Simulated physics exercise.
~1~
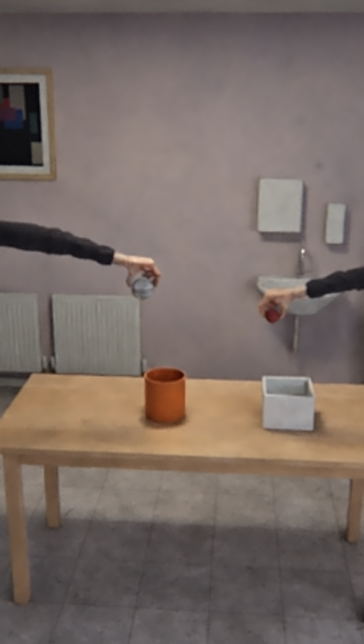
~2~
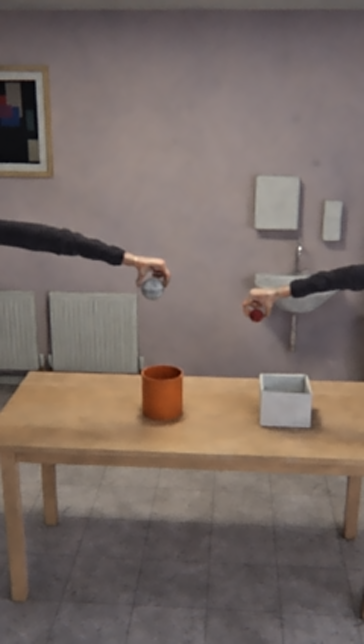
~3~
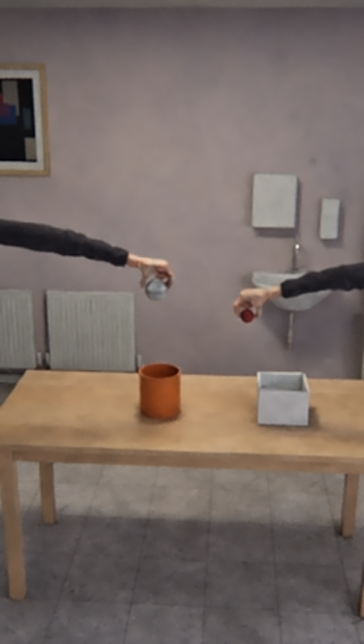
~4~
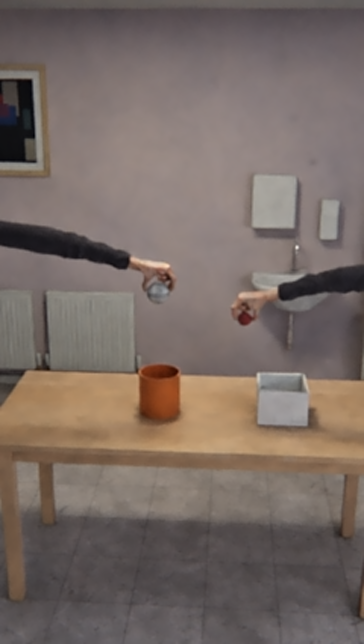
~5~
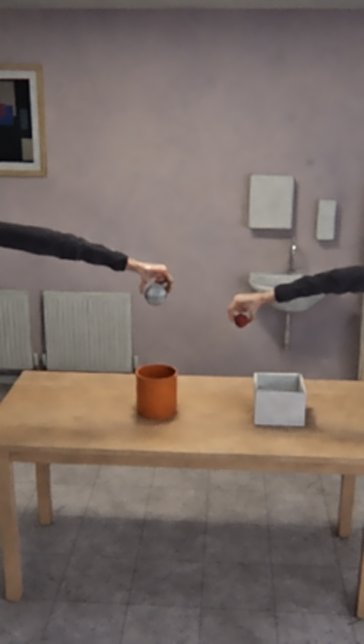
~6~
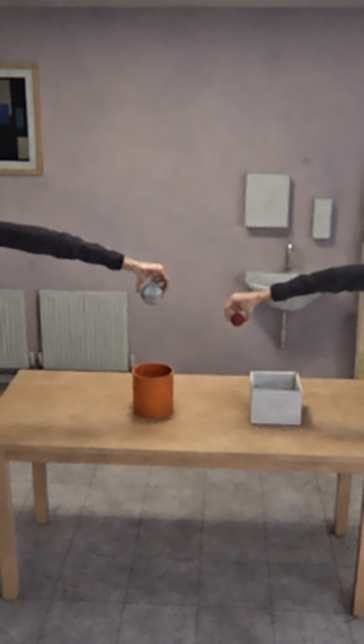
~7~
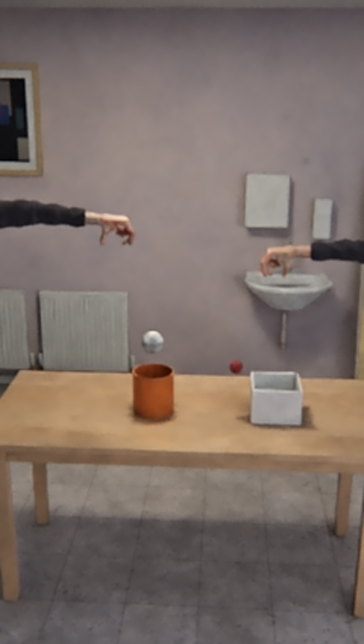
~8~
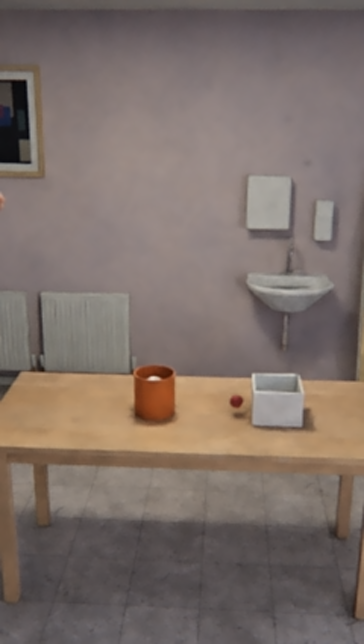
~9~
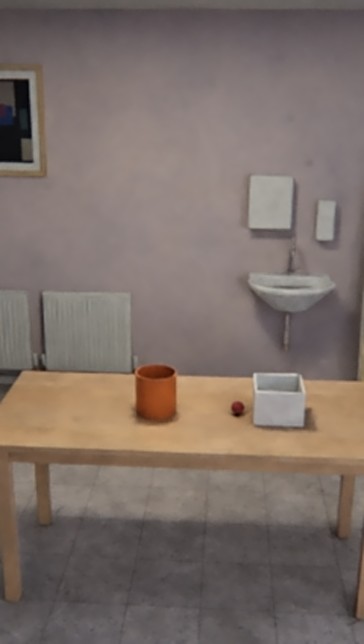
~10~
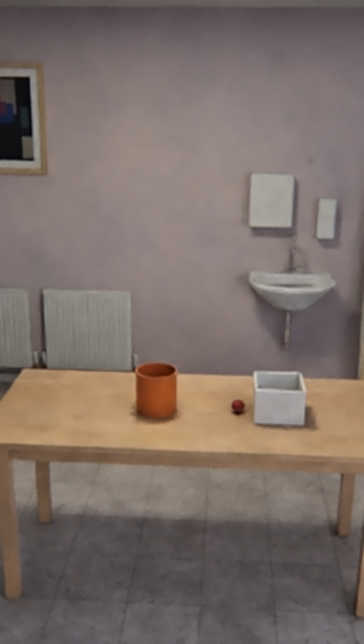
A white ball and a small red tomato are held by two hands reaching in from opposite sides above a wooden table, where an orange pot stands on the left and a pale square container on the right. The ball shifts slightly right over the pot, while the tomato drifts left until it is no longer above its container. Both hands let go and draw back as the two things fall. The ball drops into the pot and sinks out of sight. The tomato lands on the tabletop just left of the square container and stays there.
